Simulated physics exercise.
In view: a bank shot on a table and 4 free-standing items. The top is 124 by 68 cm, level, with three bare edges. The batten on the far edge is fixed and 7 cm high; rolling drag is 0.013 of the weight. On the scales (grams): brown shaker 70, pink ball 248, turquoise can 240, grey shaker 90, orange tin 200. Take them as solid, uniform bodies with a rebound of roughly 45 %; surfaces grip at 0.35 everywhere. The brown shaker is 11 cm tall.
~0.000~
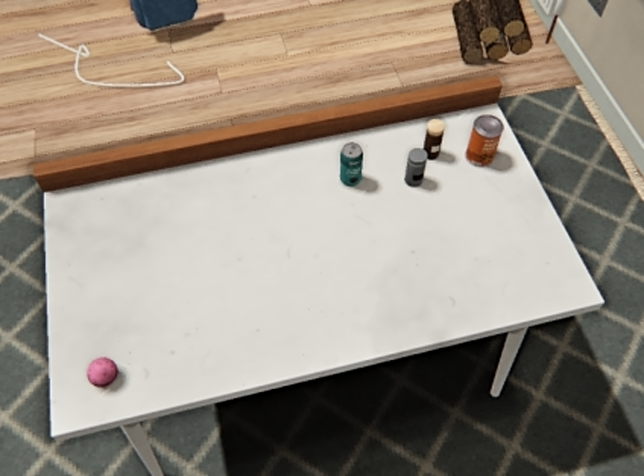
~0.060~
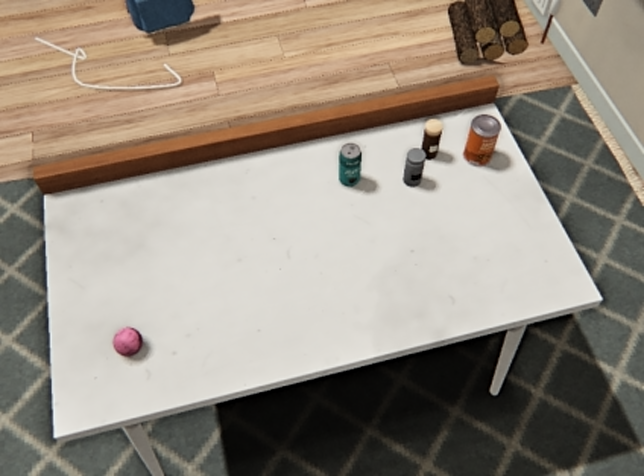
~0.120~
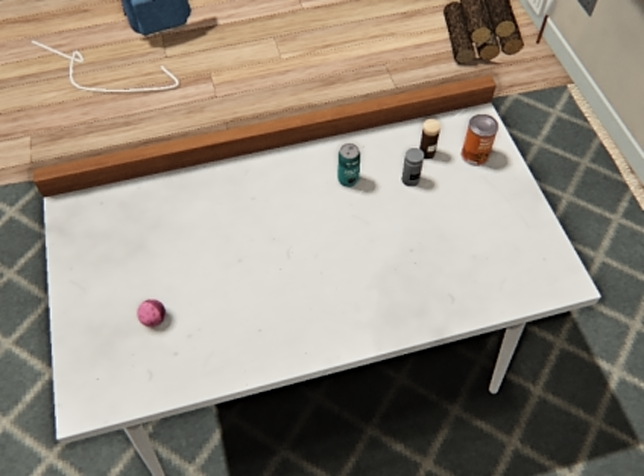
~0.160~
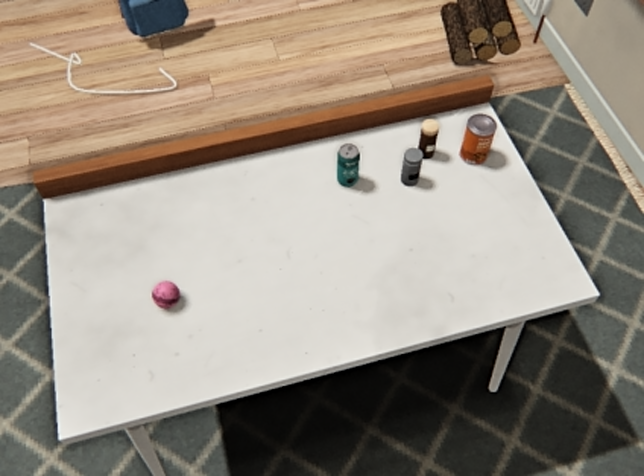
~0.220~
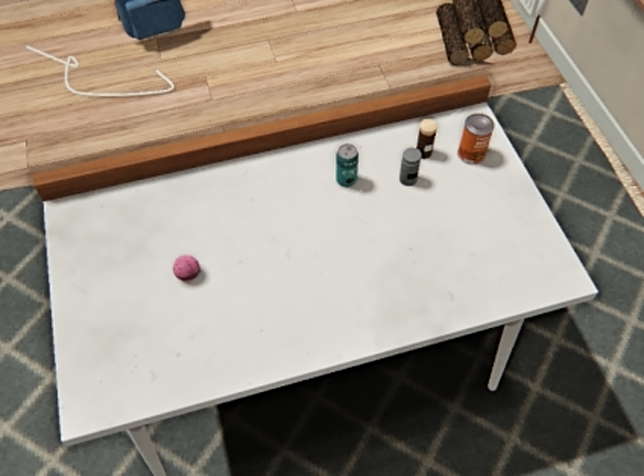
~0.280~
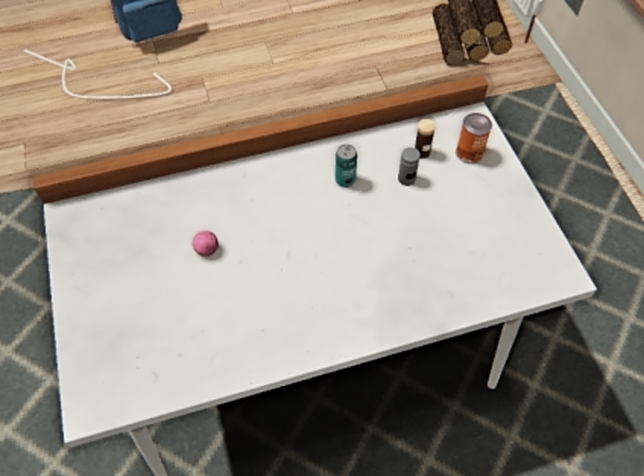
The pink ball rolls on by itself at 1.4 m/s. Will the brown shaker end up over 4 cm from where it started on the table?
The brown shaker gets shifted.
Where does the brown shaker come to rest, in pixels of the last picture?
Near (464, 118).
After 0.78 s, pink ball near (341, 154).
After 1.28 s, pink ball near (450, 153); brown shaker leaning 53° near (456, 123).
At rest (3.5 s), tipped over on the table, brown shaker; the other 3 in place, give or take 4 cm. Seen from the same camera at the end, brown shaker near (464, 118).
